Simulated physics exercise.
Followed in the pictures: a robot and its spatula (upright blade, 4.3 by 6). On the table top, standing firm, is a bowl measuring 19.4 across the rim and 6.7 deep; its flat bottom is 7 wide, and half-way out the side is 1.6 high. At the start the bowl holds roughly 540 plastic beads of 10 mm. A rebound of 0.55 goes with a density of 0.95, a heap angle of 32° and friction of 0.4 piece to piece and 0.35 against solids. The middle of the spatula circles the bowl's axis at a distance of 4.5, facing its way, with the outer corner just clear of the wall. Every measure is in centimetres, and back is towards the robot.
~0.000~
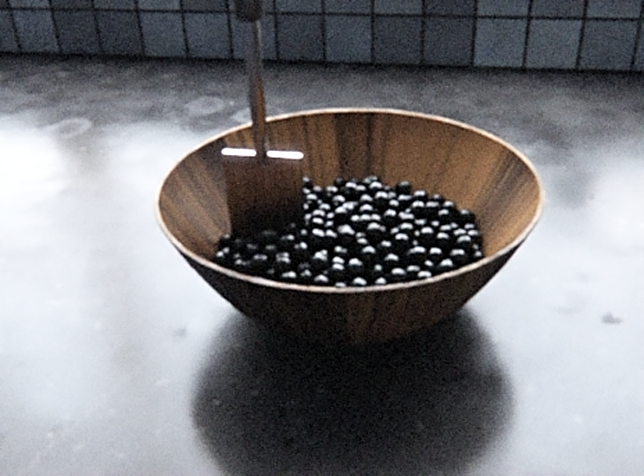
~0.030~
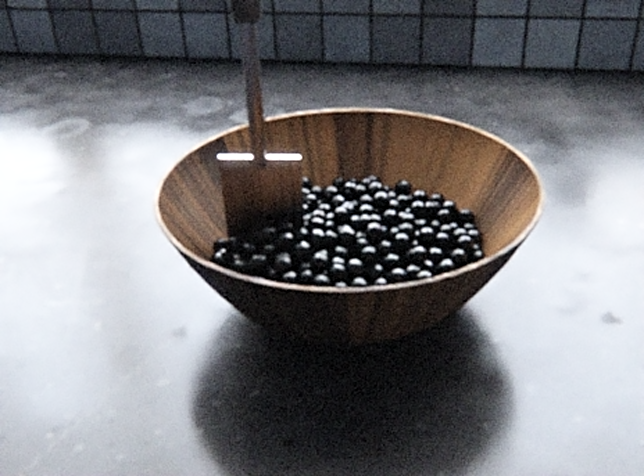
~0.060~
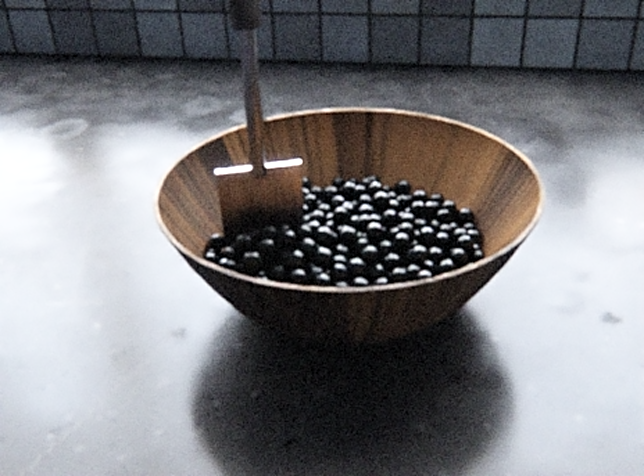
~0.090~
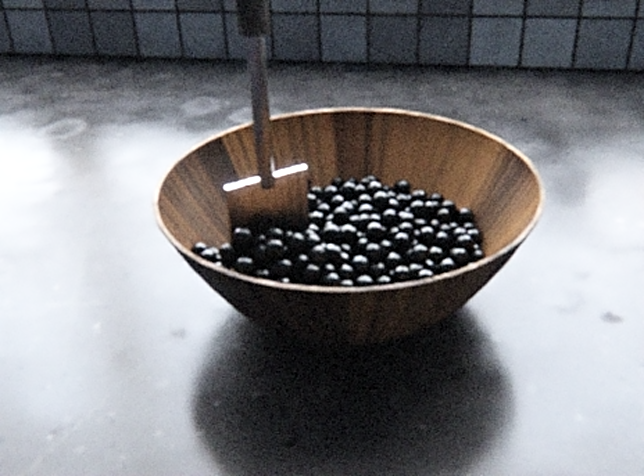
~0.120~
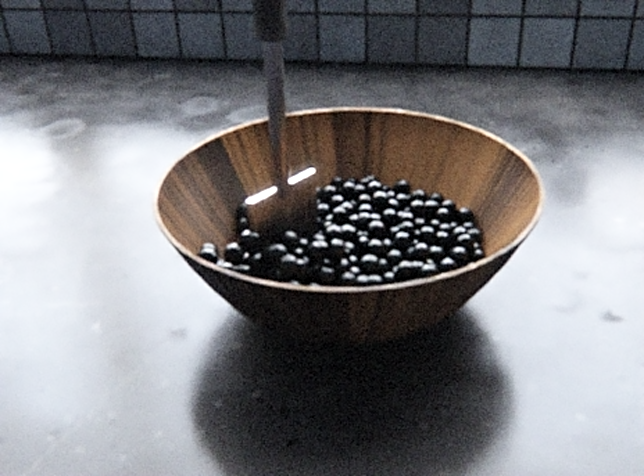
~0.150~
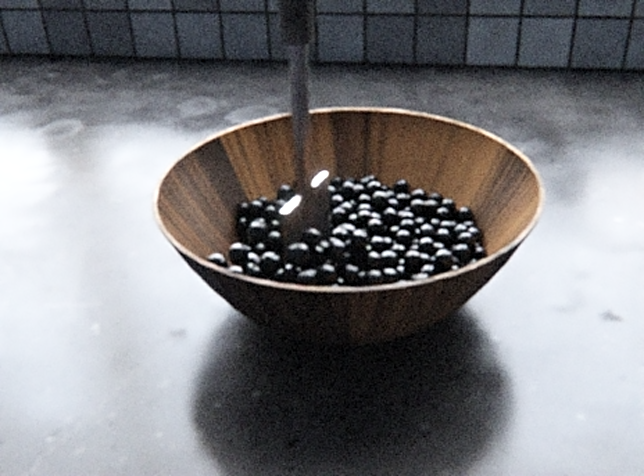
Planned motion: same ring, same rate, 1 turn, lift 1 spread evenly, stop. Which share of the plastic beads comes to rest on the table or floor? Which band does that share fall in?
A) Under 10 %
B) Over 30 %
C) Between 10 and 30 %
A, under 10 %.
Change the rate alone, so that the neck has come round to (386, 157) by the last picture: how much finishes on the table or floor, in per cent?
About 20 %.
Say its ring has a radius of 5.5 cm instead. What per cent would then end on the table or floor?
That would give close to 5 per cent.
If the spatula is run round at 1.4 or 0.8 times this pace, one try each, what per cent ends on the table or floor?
Estimates in order: Some 15 % and some 0 %.
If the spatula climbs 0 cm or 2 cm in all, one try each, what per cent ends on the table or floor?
That gives about 5 per cent and 0 per cent, in order.
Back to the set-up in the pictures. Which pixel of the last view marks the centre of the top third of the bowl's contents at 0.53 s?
Close to pixel (297, 176).
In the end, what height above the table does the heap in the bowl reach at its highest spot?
I'd say close to 6.5 centimetres.
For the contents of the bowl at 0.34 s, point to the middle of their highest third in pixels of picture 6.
Somewhere around (444, 204) in the last view.
After 0.34 s, 184° round, highest piece 8 above the table; 536 in the bowl.
After 0.53 s, 294° round, highest piece 9 above the table; 528 in the bowl, 4 on the table or floor, 4 in flight or on the tool.
After 0.82 s, 0° round, highest piece 6 above the table; 520 in the bowl, 16 on the table or floor.
After 1.52 s, 0° round, highest piece 6 above the table; 520 in the bowl, 16 on the table or floor.
In the end, 520 in the bowl, 16 on the table or floor. That is 3 % on the table or floor.
